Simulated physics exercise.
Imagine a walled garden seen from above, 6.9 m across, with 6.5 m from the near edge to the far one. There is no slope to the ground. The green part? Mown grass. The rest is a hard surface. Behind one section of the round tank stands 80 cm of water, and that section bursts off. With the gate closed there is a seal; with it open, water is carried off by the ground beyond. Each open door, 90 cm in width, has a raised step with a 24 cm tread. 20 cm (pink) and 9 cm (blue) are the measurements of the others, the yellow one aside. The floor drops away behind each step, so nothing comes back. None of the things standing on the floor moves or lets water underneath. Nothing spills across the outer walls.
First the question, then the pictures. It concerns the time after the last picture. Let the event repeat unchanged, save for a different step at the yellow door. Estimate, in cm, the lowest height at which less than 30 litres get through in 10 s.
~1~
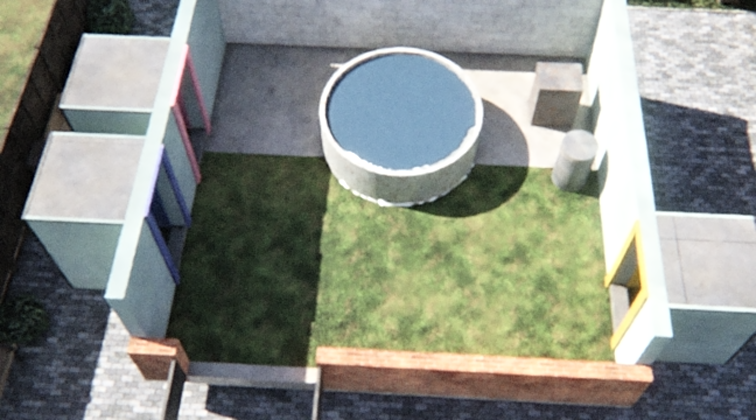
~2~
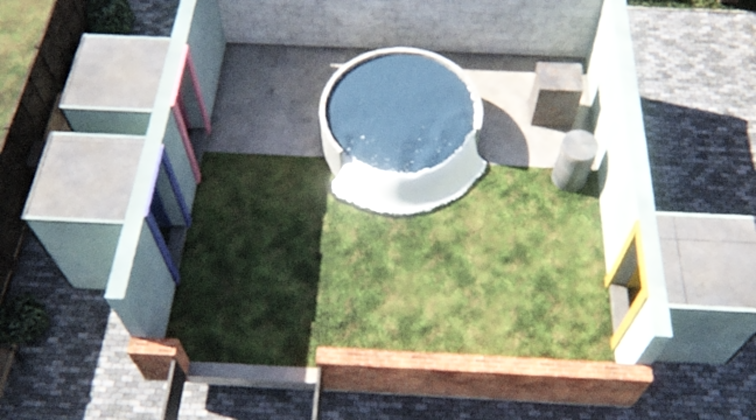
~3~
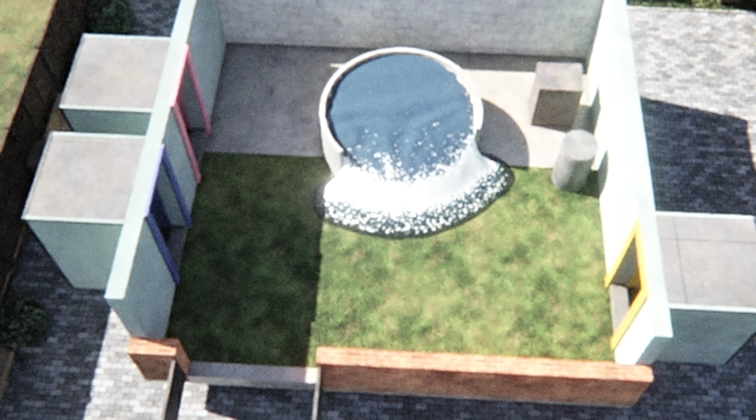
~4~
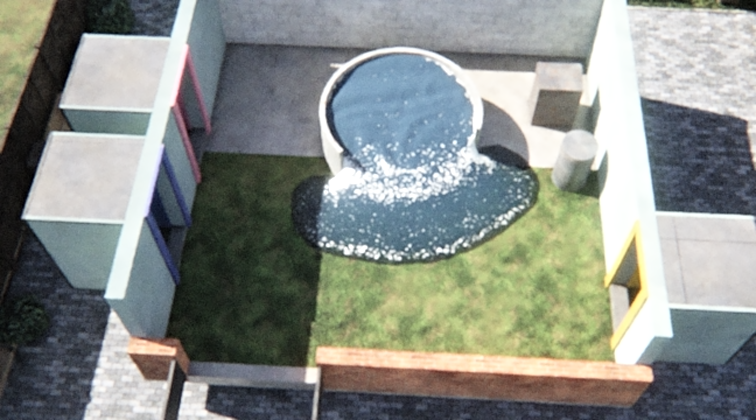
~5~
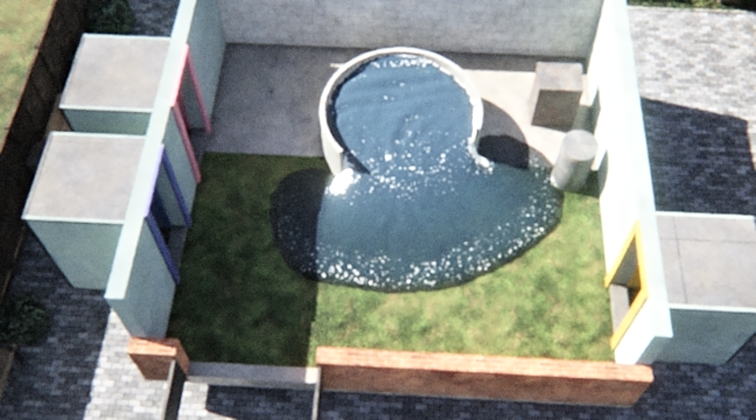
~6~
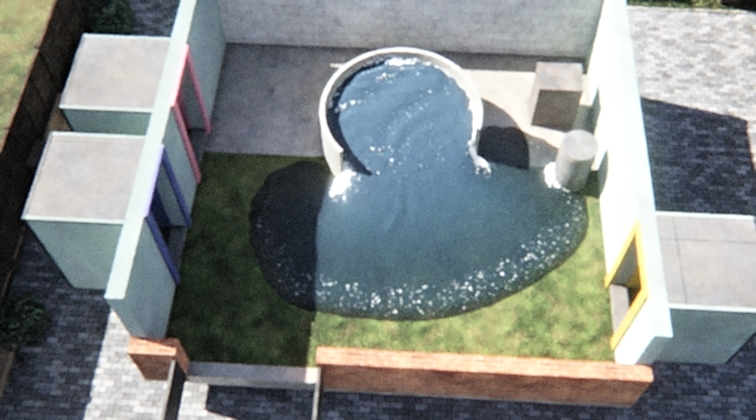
I would say 24 cm.
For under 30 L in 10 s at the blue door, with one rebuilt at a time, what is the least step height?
Blue door, minimum about 7.5 cm.
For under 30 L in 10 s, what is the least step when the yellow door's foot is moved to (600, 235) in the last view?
Something near 16 cm.
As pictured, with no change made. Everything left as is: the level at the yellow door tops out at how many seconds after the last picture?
2.6 s.
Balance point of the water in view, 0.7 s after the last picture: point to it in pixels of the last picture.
Look at about (416, 196) in the last view.
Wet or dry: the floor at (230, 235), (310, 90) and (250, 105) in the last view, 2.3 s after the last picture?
Soaked; untouched; untouched.
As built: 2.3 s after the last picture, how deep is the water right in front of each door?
Door by door in cm - yellow 32, pink 0, blue 6.
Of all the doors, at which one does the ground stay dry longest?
That is the pink door.
Then, 0.7 s after the last picture water covers 55 % of the floor, deepest (28 cm) near (406, 209); 10 cm at the yellow door, 0 litres in over its 15 cm step.
Then, 2.3 s after the last picture water covers 65 % of the floor, deepest (40 cm) near (567, 381); 32 cm at the yellow door, 19 litres in over its 15 cm step.
Then, 9.3 s after the last picture water covers 100 % of the floor, deepest (14 cm) near (231, 71); 7 cm at the yellow door, 107 litres in over its 15 cm step.
At the yellow door as built, the water peaked near 33 cm, 2.5 s after the last picture.
With a step of 20 cm, 52 litres would have come in within the 10 s; with 27 cm, 17 litres. So under 30 litres takes about 24 cm.
